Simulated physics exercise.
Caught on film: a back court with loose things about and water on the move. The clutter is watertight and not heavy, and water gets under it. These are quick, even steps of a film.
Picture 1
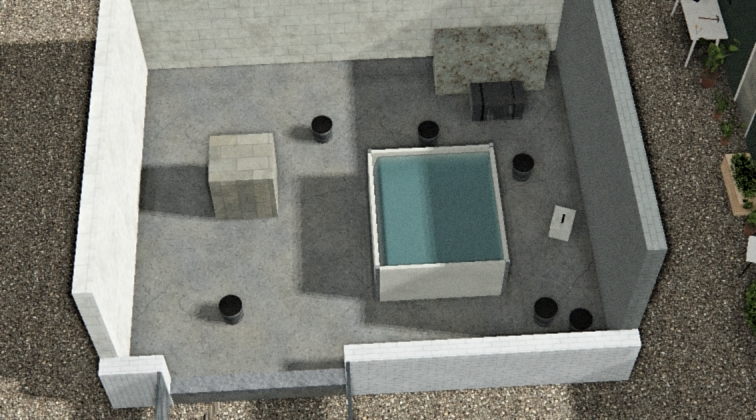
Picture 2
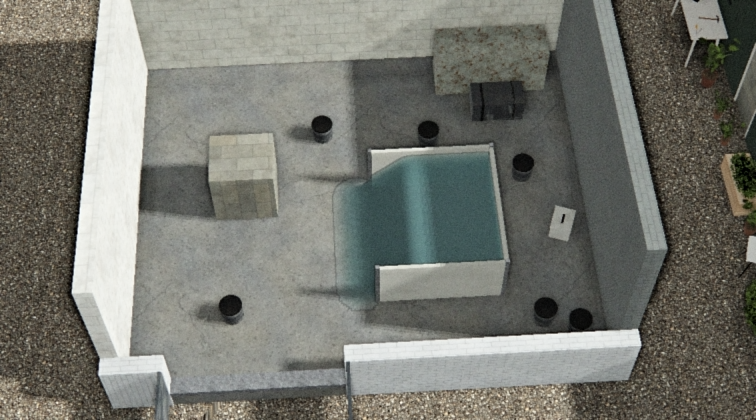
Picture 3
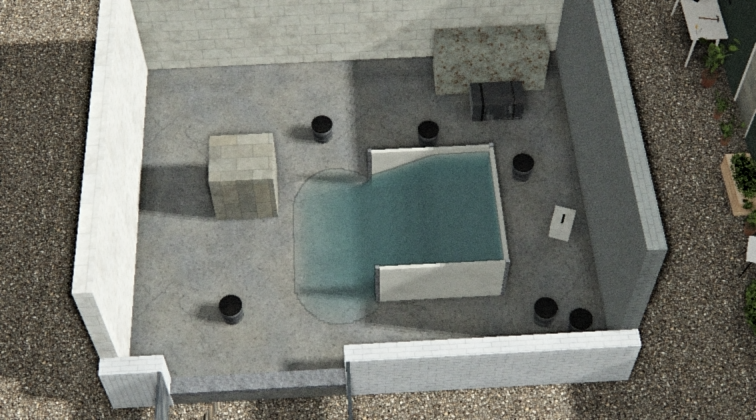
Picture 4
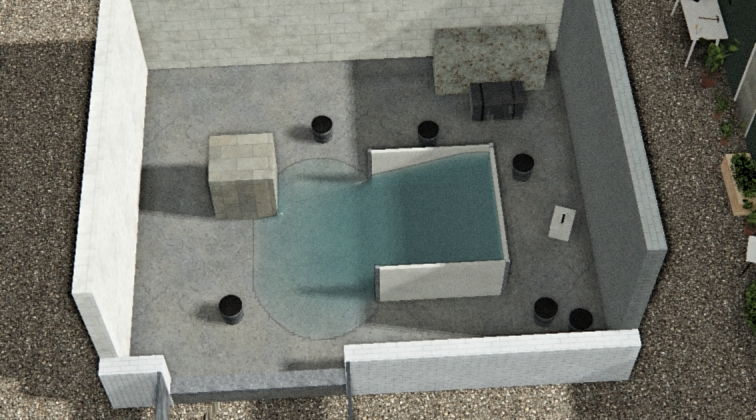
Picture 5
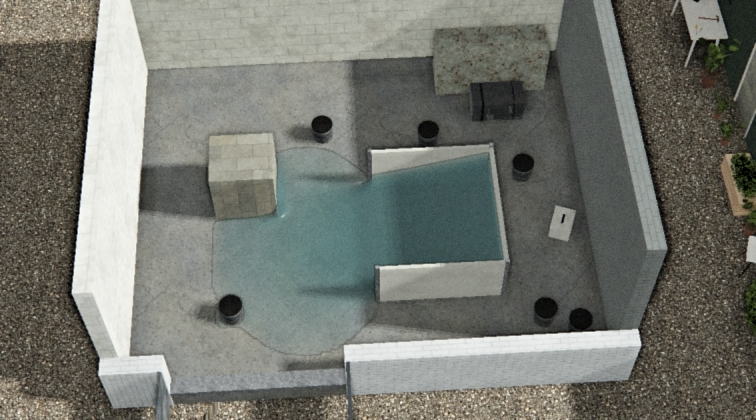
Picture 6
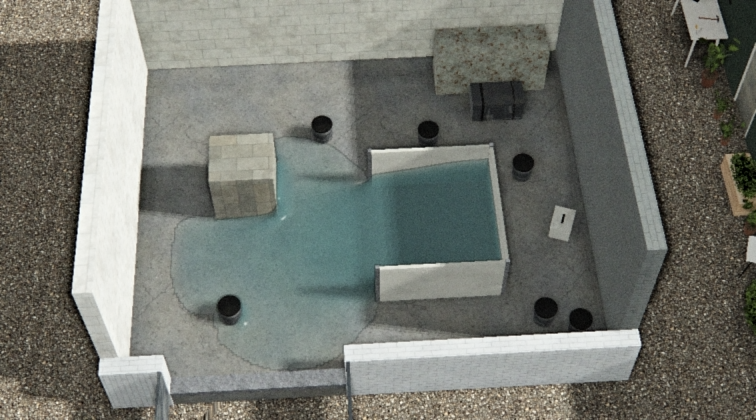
The video shows a walled courtyard with a raised pool, a stone block and several dark pails; the pool's left side opens and water spreads leftward across the floor, reaching the block and one pail, while the objects stay put.
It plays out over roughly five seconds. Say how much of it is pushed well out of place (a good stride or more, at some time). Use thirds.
It is not even a third.
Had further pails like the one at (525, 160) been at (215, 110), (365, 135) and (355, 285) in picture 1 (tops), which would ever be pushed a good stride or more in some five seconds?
As listed: Moved that far, less than that, that far or more.
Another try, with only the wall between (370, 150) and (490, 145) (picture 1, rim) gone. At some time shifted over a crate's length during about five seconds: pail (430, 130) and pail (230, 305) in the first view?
One after the other: Shifted that much, never so far.
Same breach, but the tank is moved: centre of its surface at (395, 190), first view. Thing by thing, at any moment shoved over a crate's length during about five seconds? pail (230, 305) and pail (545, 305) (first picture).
As listed: Moved that far, under that.
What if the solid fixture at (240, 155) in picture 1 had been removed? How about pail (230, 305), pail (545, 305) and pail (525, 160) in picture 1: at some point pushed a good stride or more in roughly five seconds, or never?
In turn: Pushed that far, under that, not that far.
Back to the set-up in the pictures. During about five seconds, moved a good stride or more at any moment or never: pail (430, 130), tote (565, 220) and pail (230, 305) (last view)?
In turn: Under that, no, swept aside.
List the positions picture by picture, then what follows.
The first frame shows a pail at (230, 305), on the bottom; a tote at (563, 219) rests on the ground; 0 of 8 have shifted.
The second frame shows a pail at (230, 305) rests on the ground; a tote at (563, 219), on the bottom; 0 of 8 have shifted.
The third frame shows a pail at (230, 305) rests on the ground; a tote at (563, 219) rests on the ground; 0 of 8 have shifted.
The fourth frame shows a pail at (230, 305), on the bottom; a tote at (563, 219) rests on the ground; 0 of 8 have shifted.
The fifth frame shows a pail at (230, 305), on the bottom; a tote at (563, 219) rests on the ground; 0 of 8 have shifted.
The sixth frame shows a pail at (229, 305), on the bottom; a tote at (563, 219), on the bottom; 0 of 8 have shifted.
A moment on, 0 of 8 are well off their spots; 0 afloat.
Next, 1 of 8 are well off their spots; 1 afloat.
Later, 1 of 8 are well off their spots; 0 afloat.
In the end, 2 of 8 are well off their spots, and 2 have been at some point; 0 afloat.
